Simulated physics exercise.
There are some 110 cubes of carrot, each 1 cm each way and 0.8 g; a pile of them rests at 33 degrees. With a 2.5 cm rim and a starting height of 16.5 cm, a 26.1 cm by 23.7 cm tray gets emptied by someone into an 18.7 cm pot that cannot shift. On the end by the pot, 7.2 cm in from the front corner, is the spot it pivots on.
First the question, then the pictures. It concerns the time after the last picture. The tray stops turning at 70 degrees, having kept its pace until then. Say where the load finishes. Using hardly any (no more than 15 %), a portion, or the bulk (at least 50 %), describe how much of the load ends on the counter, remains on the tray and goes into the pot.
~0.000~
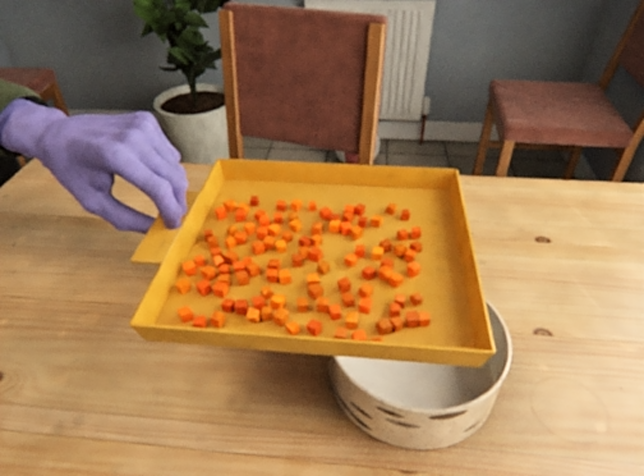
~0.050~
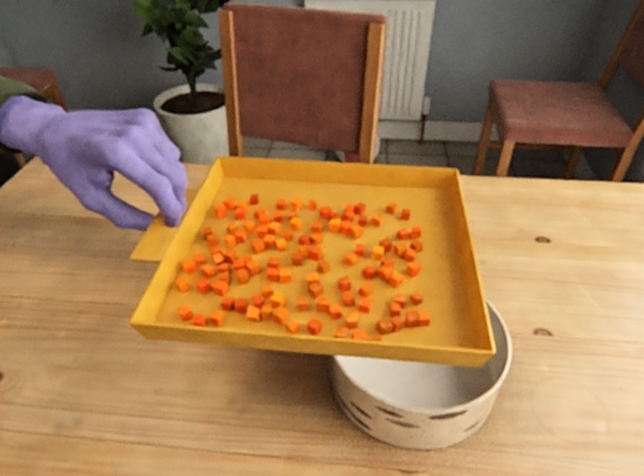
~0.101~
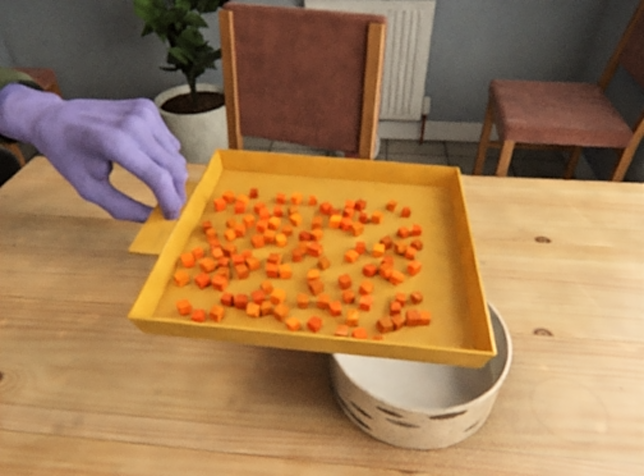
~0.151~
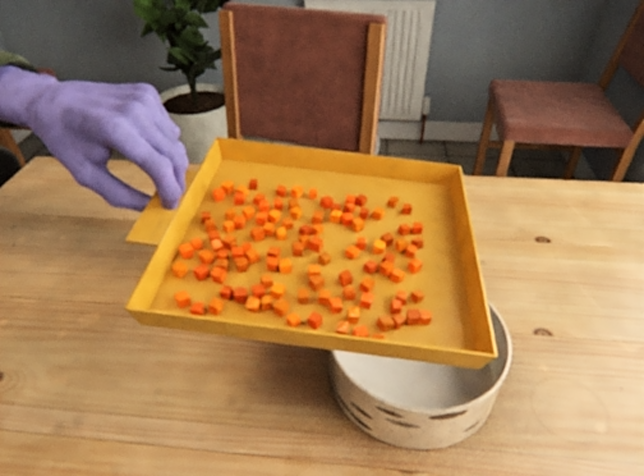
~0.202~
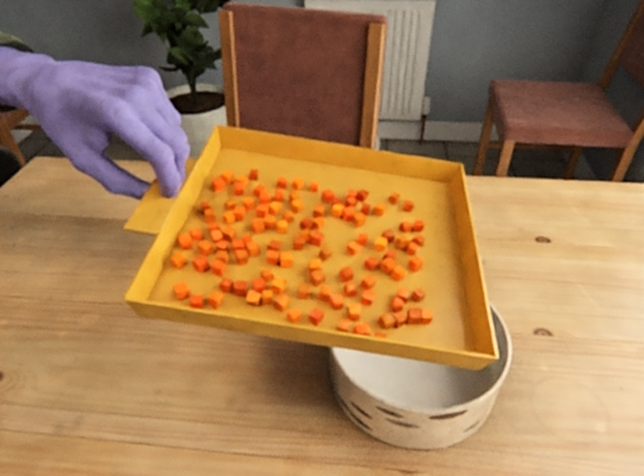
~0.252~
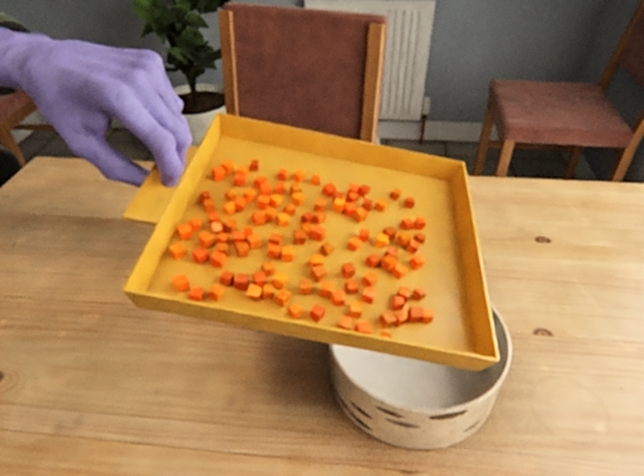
Counter: A portion, tray: The bulk, pot: Hardly any.
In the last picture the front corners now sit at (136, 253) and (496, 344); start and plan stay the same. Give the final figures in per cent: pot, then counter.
Split: Pot = 0, counter = 45.
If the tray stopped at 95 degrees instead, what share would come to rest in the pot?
You'd end up with some 5 % in the pot.
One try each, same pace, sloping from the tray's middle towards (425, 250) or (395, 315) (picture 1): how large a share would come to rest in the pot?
About 5 per cent on the first try and 0 per cent on the second.
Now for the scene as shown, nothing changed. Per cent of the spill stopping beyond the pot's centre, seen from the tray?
Roughly 100 percent of the spill.
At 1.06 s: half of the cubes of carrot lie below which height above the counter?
The halfway mark sits at about 18 cm.
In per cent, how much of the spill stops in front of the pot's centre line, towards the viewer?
About 90 percent of the spill.
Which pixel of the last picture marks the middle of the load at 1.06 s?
Close to pixel (471, 305).
Then, at 0.74 s, tilt 39 degrees; the tray holds 100 %, the pot 0 %.
After 1.06 s, tilt 58 degrees; the tray holds 95 %, the pot 0 %.
After 1.48 s, tilt 70 degrees; the tray holds 70 %, the pot 0 %.
At rest (2.5 s), counter 30 %, tray 70 %, pot 0 %.
